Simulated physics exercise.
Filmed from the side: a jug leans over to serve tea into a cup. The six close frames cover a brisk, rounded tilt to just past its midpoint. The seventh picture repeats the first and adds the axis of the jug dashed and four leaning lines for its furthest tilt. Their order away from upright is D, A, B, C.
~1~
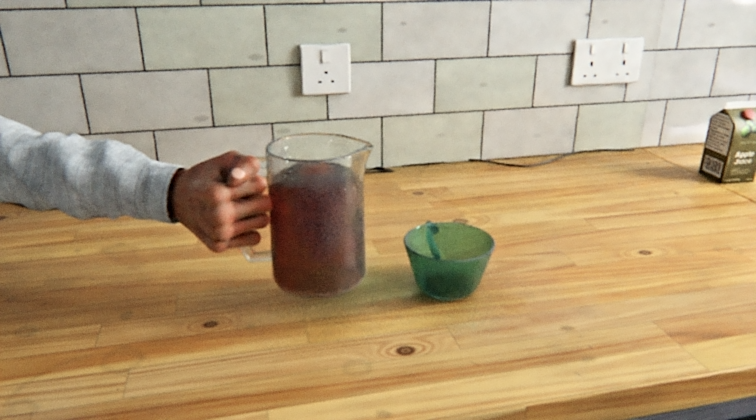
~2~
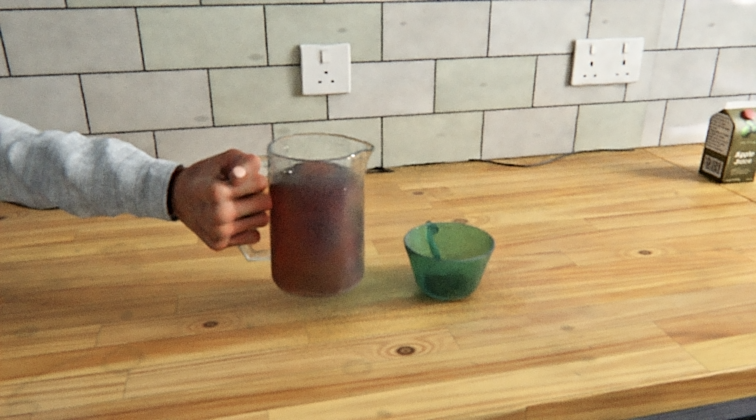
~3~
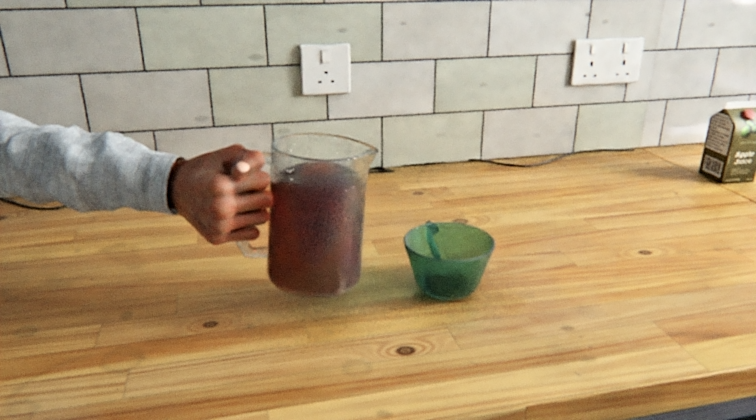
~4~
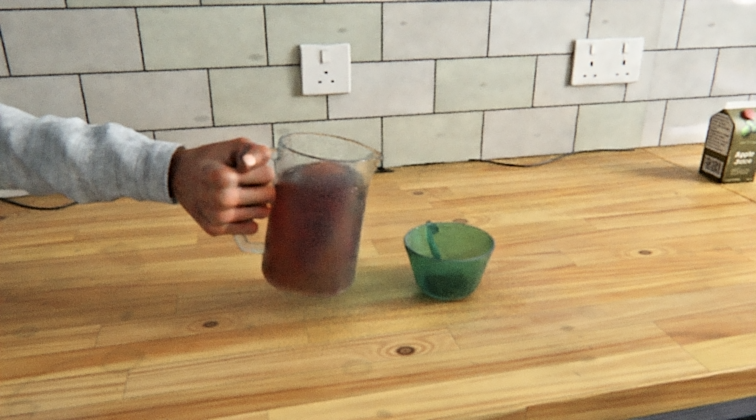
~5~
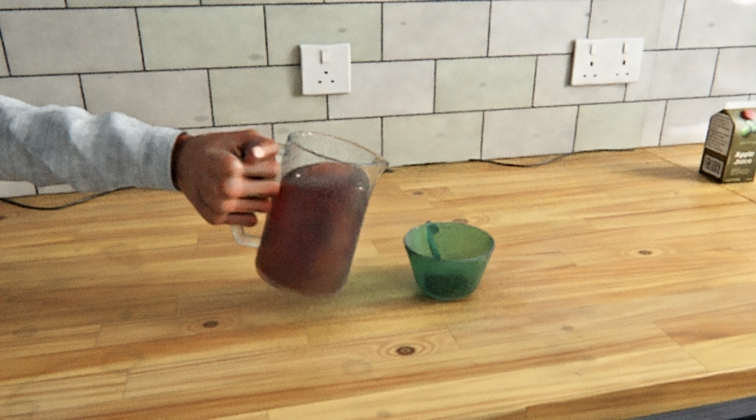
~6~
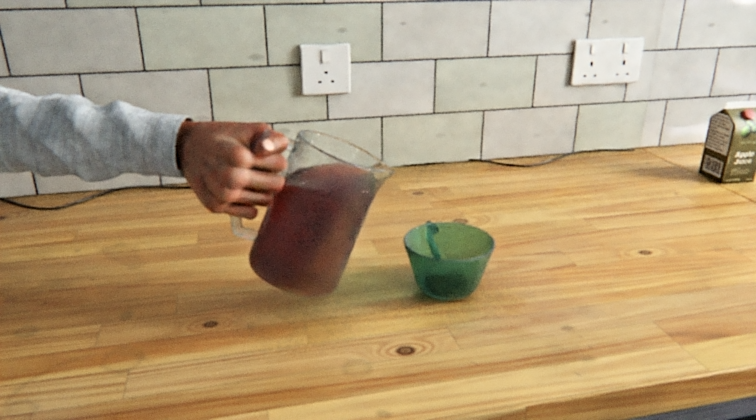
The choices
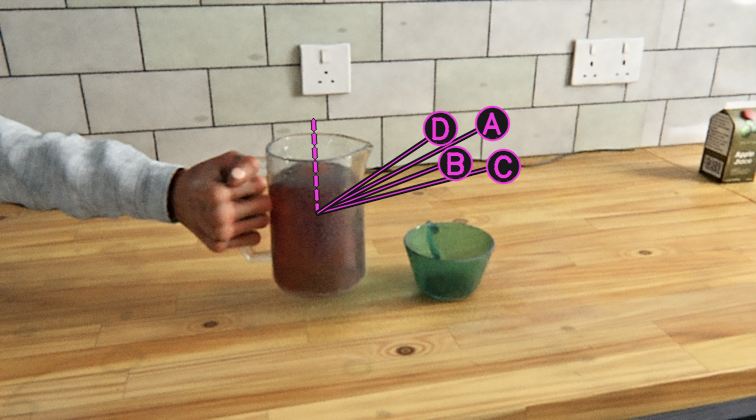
A hand in a grey sleeve held a clear glass jug of reddish-brown tea upright on a wooden counter, then gradually tilted it rightward toward a small green cup, with no tea leaving the jug.
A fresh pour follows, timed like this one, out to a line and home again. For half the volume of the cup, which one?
Take D.
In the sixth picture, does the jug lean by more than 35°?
No.
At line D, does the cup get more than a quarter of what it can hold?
Yes.
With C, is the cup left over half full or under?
Over half.
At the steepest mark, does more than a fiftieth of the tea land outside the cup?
Yes.
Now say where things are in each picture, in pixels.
Upright, lip at (370, 145); rim of the cup round (449, 240); nothing has left yet.
Upright, lip at (372, 146); nothing has left yet.
Tipped about 5°, lip at (376, 149); nothing has left yet.
Tipped about 10°, lip at (381, 155); nothing has left yet.
Tipped about 17°, lip at (387, 162); nothing has left yet.
Tipped about 24°, lip at (392, 170); nothing has left yet.
On the marked copy, A at (477, 130); B at (438, 166); C at (486, 169); D at (426, 139).
With A, the cup ends with about 68 % of what it can hold.
With B, the cup ends with about 75 % of what it can hold; 10 % of the tea is spilt.
With C, the cup ends with about 83 % of what it can hold; 19 % of the tea is spilt.
With D, the cup ends with about 47 % of what it can hold.
